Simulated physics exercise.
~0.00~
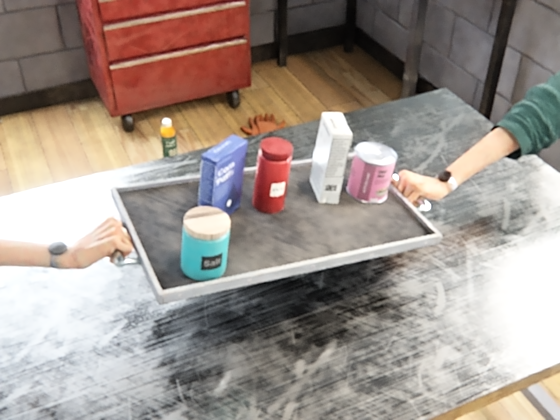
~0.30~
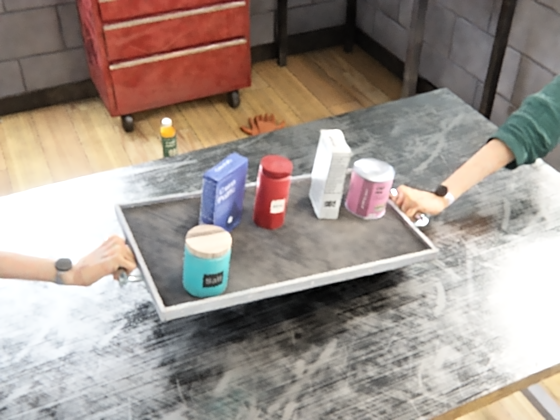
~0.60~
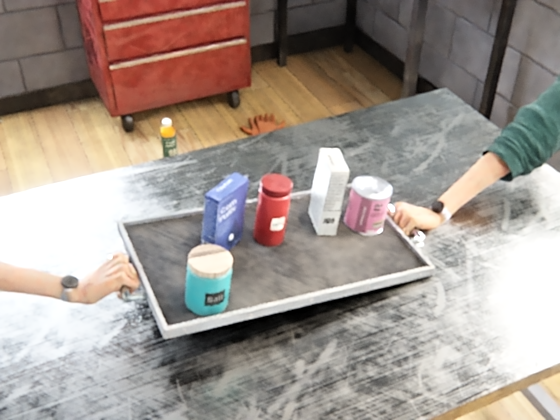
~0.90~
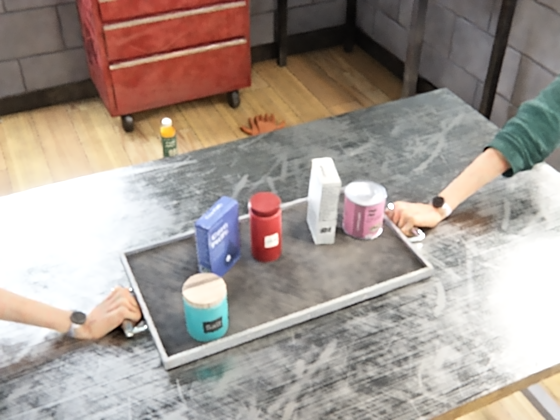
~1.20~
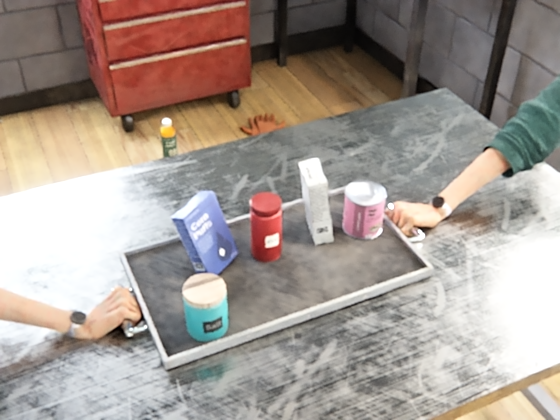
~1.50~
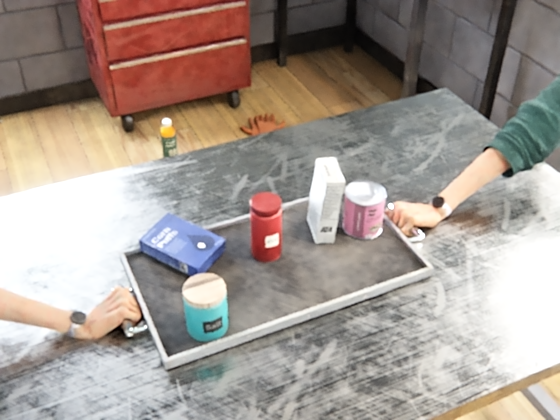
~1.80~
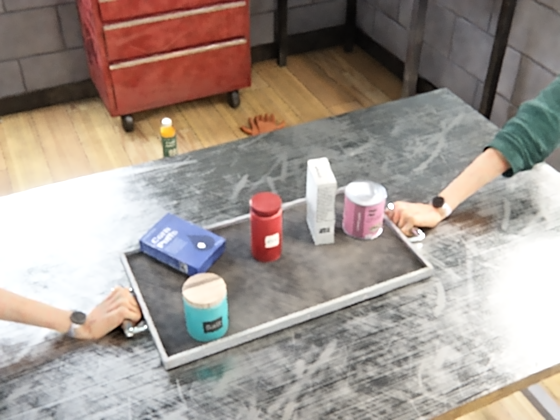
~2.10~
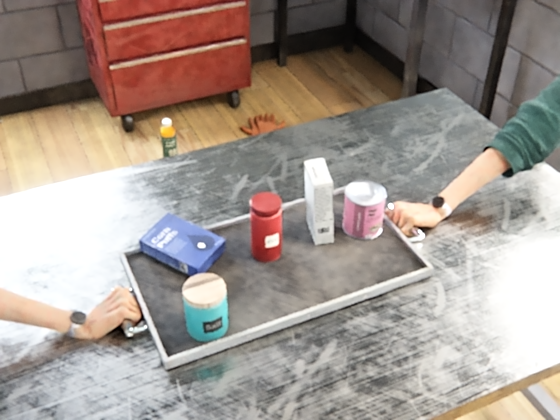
In this clip, two hands lower a tray carrying a turquoise jar, blue packet, red jar, pink tin and white packet onto a table; the blue packet tips left and falls onto its side, while the white packet rocks and settles upright like the rest.
